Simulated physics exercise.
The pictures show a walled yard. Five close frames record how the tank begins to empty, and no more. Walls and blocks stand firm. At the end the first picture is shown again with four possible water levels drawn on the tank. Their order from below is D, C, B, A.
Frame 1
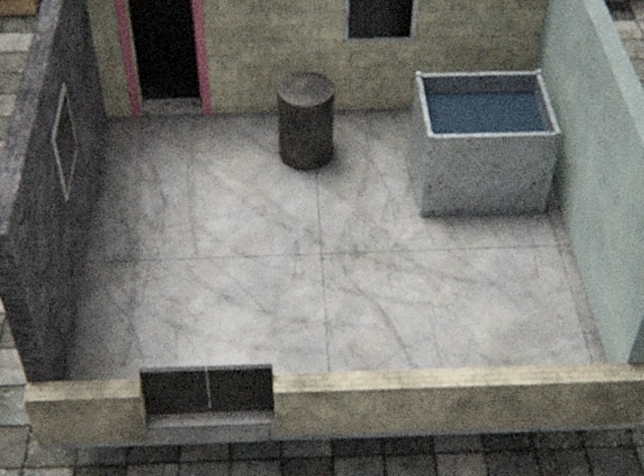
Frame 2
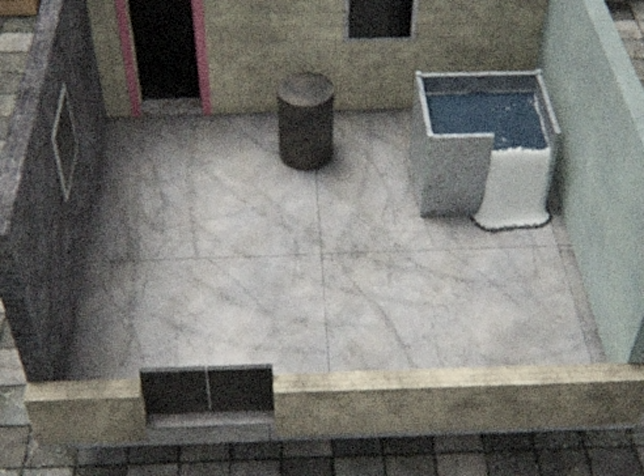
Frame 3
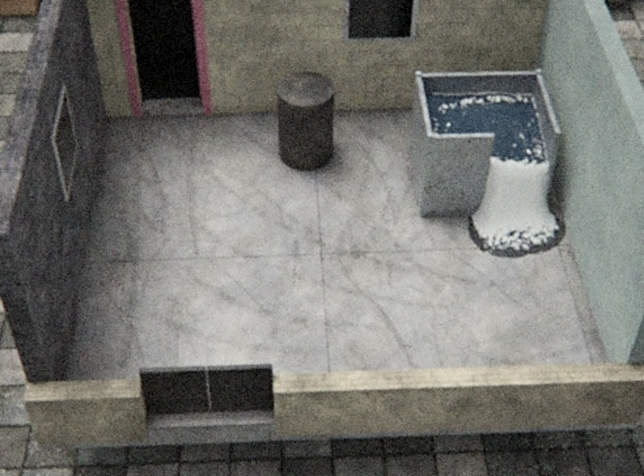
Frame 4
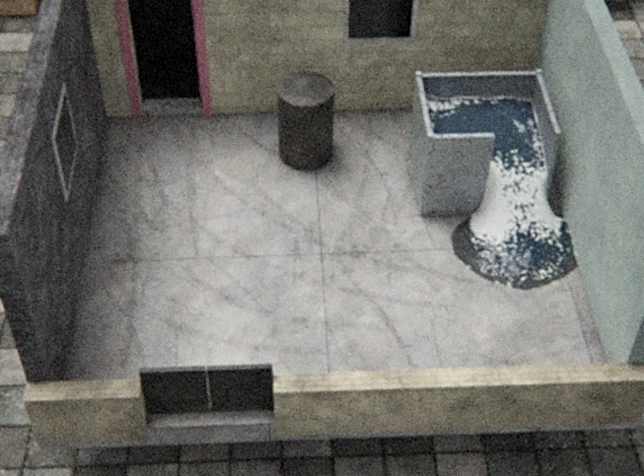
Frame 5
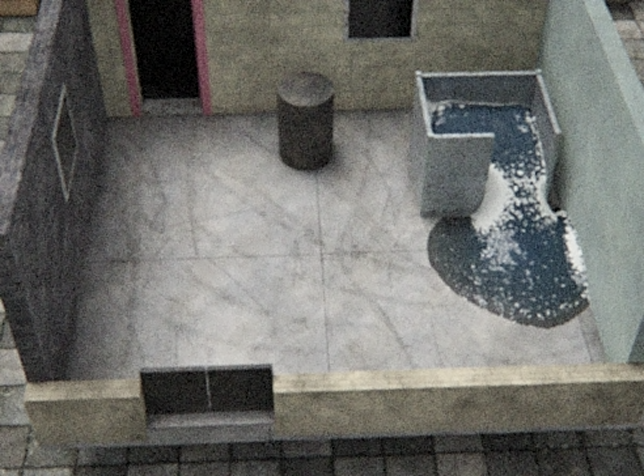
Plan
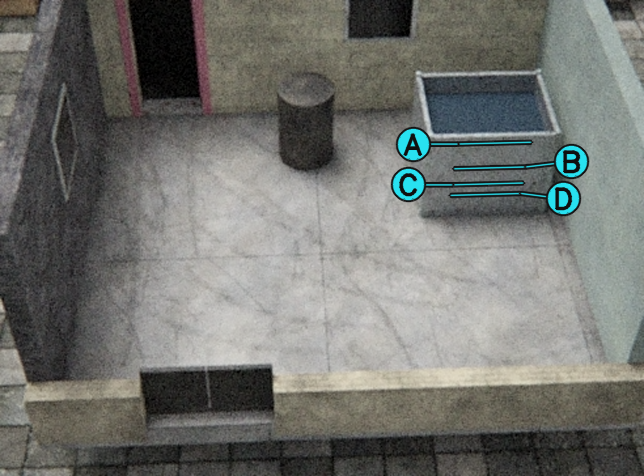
Walled yard with a pink doorway and dark cylinder, water pouring from an opened tank at right and spreading across the floor.
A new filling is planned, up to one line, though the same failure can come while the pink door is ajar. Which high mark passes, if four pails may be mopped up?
B is the one.
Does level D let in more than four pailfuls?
No, that is safe.
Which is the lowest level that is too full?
The answer is A.
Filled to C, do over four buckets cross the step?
No.
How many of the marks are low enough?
Three of the four.
In cyan, A at (494, 143); B at (490, 167); C at (487, 183); D at (485, 194); from the bottom up D, C, B, A.
With A, about 10 bucketfuls get in.
With B, a bucket or two gets in.
With C, nothing gets over.
With D, nothing gets over.
